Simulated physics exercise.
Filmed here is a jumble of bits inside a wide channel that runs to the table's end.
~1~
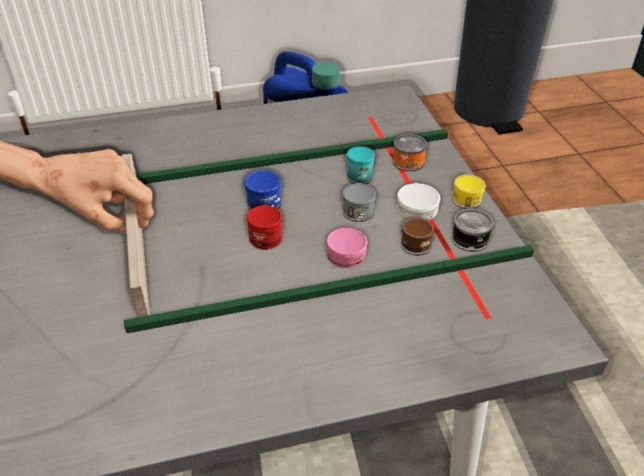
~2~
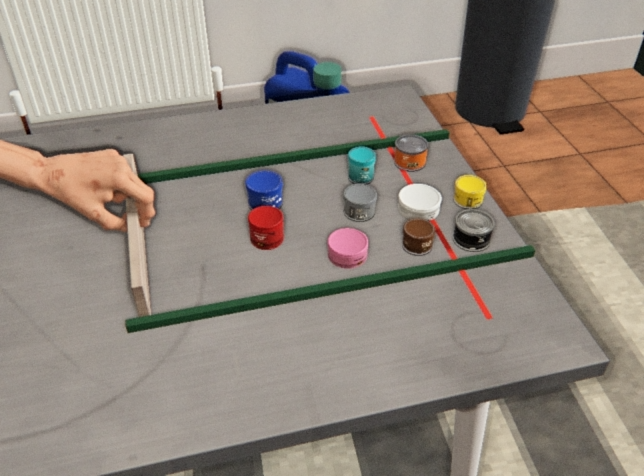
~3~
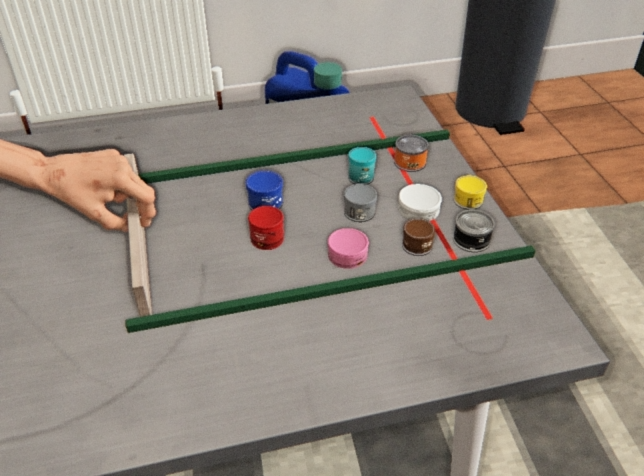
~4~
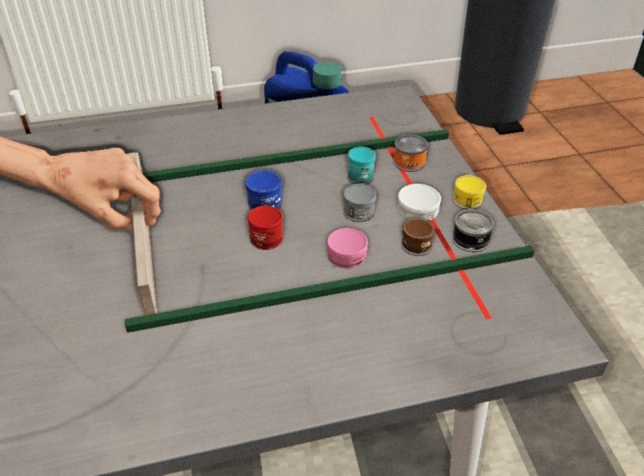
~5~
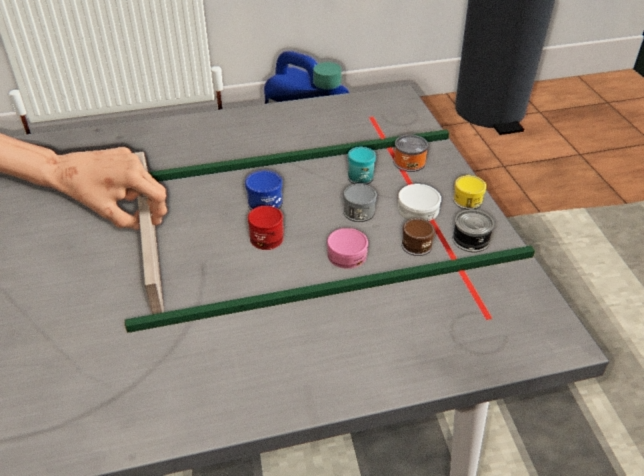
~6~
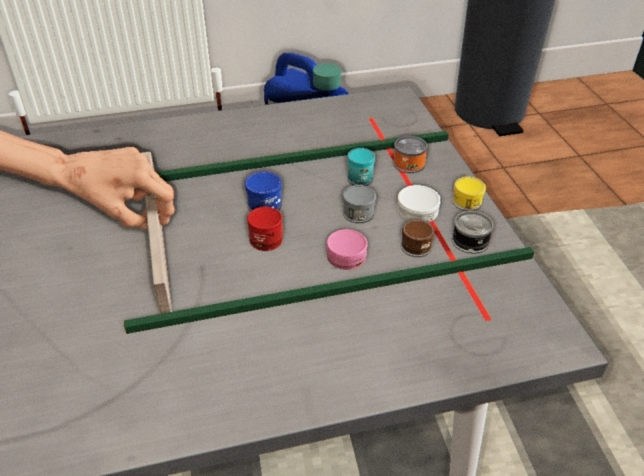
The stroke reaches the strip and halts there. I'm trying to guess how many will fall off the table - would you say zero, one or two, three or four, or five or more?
I would say one or two.
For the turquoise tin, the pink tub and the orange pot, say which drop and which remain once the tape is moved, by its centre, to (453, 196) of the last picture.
Turquoise tin stays put, pink tub stays put, orange pot goes off.
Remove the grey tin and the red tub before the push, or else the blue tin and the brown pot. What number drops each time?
You'd see 1 fallen, and 1 in the other try.
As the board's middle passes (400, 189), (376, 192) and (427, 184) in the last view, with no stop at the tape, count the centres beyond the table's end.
Respectively, 0, 0 and 2.
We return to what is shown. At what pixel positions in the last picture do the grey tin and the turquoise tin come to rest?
The grey tin stops around (441, 188); the turquoise tin around (410, 152).
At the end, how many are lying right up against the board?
The count in contact is 4.
Early on, none off yet; yellow tin at rest near (469, 194); black tin at rest near (472, 232); orange pot at rest near (410, 155).
Finally, the number that fall off is one or two; lost, black tin and yellow tin.
